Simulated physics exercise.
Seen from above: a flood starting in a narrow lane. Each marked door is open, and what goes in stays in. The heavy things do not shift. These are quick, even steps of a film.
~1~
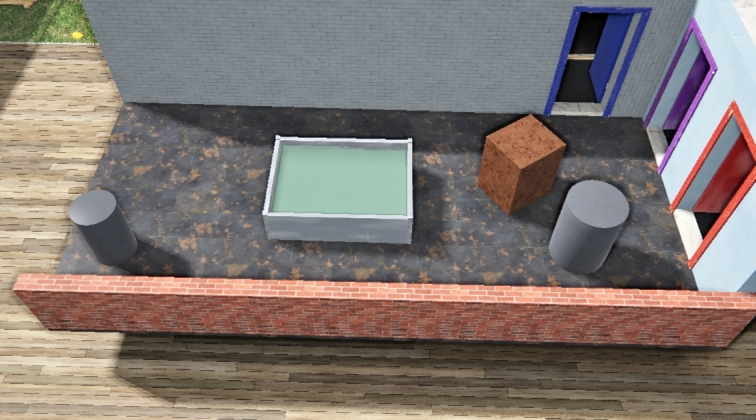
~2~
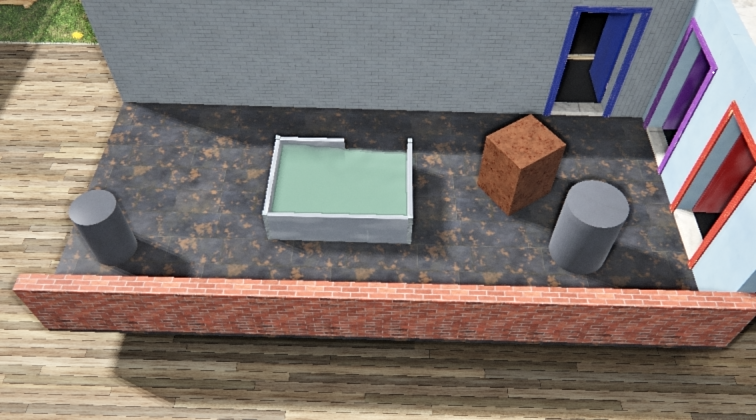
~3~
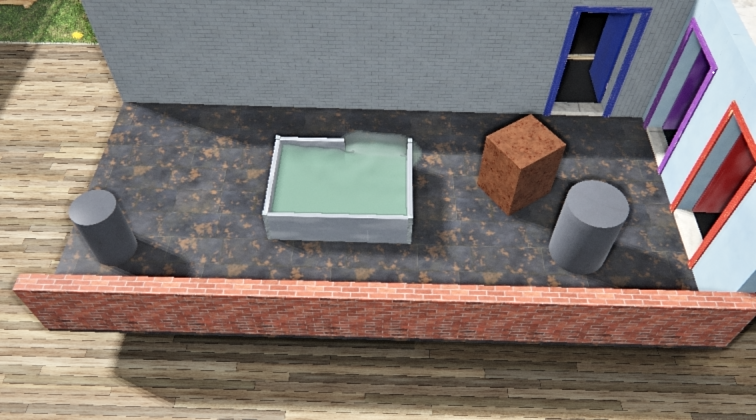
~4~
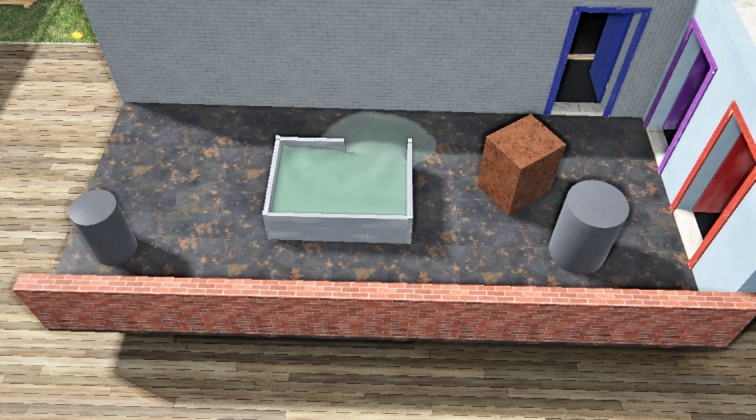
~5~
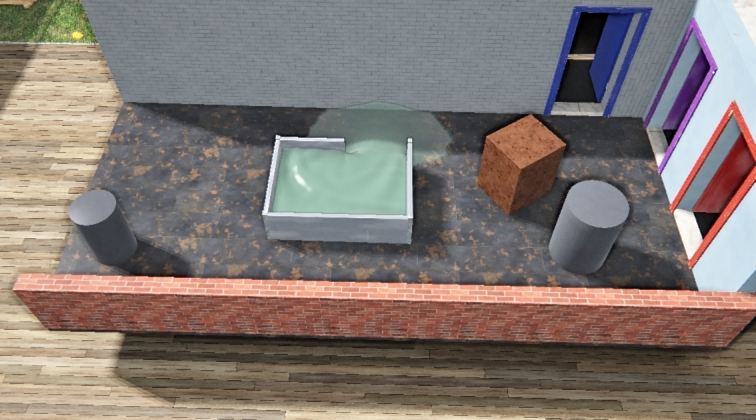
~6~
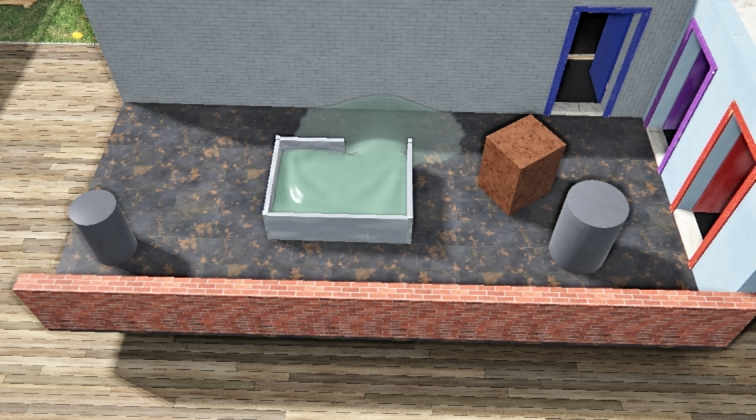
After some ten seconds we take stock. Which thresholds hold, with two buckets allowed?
One by one: The red door admits no more than that; the blue door admits no more than that; the purple door lets in a lot.
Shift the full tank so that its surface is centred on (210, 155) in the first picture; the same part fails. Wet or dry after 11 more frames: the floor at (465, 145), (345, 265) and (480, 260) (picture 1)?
As listed: Flooded, dry, no water.
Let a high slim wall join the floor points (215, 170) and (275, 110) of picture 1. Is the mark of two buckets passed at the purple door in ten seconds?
Purple takes more.
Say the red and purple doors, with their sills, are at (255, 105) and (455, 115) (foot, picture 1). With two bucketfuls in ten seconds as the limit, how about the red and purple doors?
In short: Red door is under, purple door goes over.
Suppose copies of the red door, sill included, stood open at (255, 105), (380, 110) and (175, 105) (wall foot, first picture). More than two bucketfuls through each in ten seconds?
In turn: Holds, lets more in, keeps below it.
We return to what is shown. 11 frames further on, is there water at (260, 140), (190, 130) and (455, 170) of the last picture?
One after the other: Awash, awash, not flooded.
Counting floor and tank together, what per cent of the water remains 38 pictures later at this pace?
I make it 80 per cent.
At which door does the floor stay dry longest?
That is the one in red.
A moment on, water covers 10 % of the floor; the red door not reached, the blue door not reached, the purple door not reached.
Next, water covers 30 % of the floor; the red door not reached, the blue door wet at the sill, nothing in, the purple door not reached.
Then, water covers 50 % of the floor; the red door wet at the sill, nothing in, the blue door wet at the sill, nothing in, the purple door over two buckets in.
Later, water covers 60 % of the floor; the red door wet at the sill, nothing in, the blue door wet at the sill, nothing in, the purple door far over two buckets in.
In the end, water covers 80 % of the floor; the red door wet at the sill, nothing in, the blue door wet at the sill, nothing in, the purple door far over two buckets in.
